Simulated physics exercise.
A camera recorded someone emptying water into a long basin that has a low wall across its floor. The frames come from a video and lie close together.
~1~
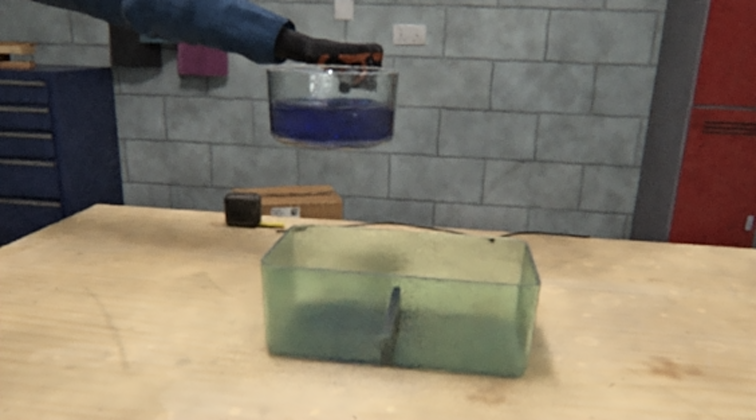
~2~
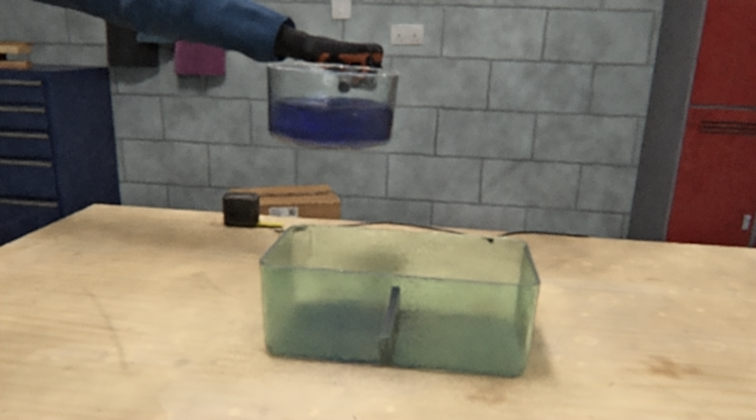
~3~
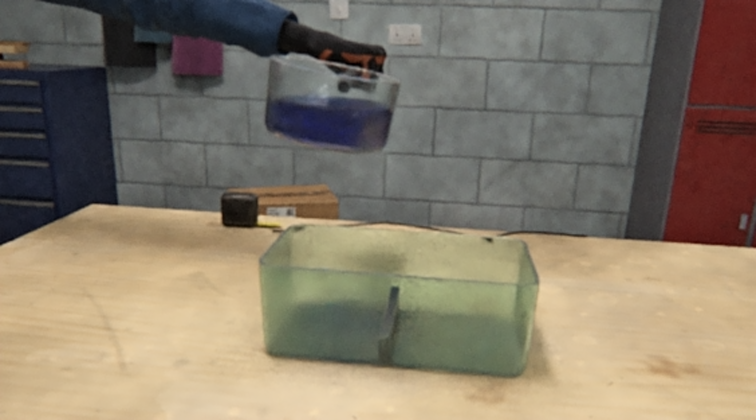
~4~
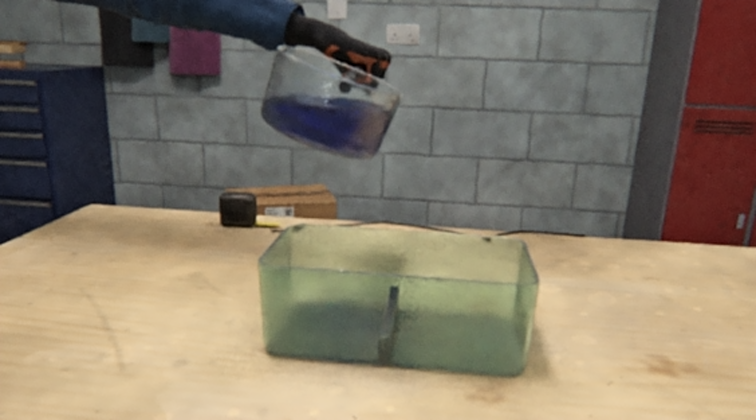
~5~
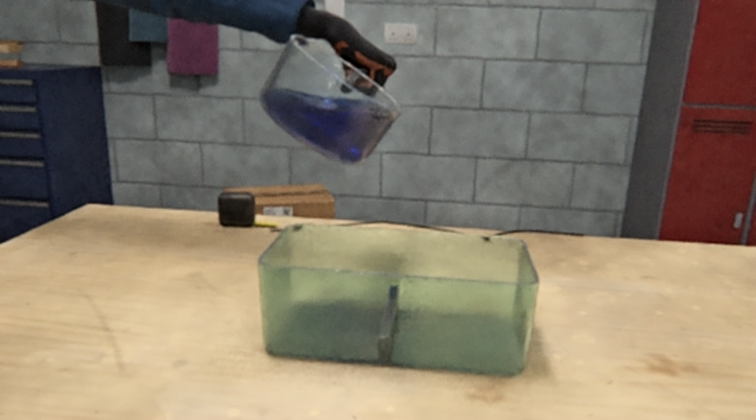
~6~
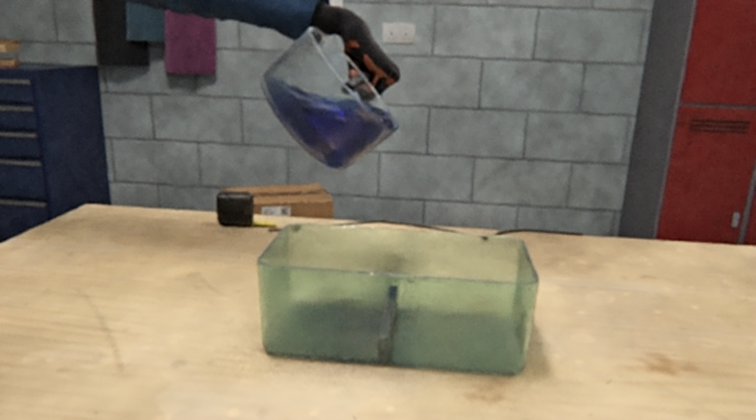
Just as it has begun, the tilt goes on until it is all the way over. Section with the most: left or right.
Heavier on the right.
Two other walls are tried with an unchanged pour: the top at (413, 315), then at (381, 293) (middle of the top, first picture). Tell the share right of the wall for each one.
45 % and 80 %, roughly.
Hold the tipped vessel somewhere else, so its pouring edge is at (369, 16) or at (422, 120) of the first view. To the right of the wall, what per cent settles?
About 45 and 75 per cent.
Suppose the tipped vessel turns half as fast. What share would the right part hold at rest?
I'd put it at some 75 percent.
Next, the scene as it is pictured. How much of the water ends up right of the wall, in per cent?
65 % or thereabouts.
A moment on, the tilt is 119° and 12 per cent is still to pour, 0 is left of the wall and 31 right of it.
Next, the tilt is 121° and 1 per cent is still to pour, 25 is left of the wall and 65 right of it.
Then the tilt is 121° and 0 per cent is still to pour, 31 is left of the wall and 63 right of it.
Later the tilt is 121° and 0 per cent is still to pour, 33 is left of the wall and 63 right of it.
In the end 33 per cent lies left of the wall, 62 right of it and 4 outside.
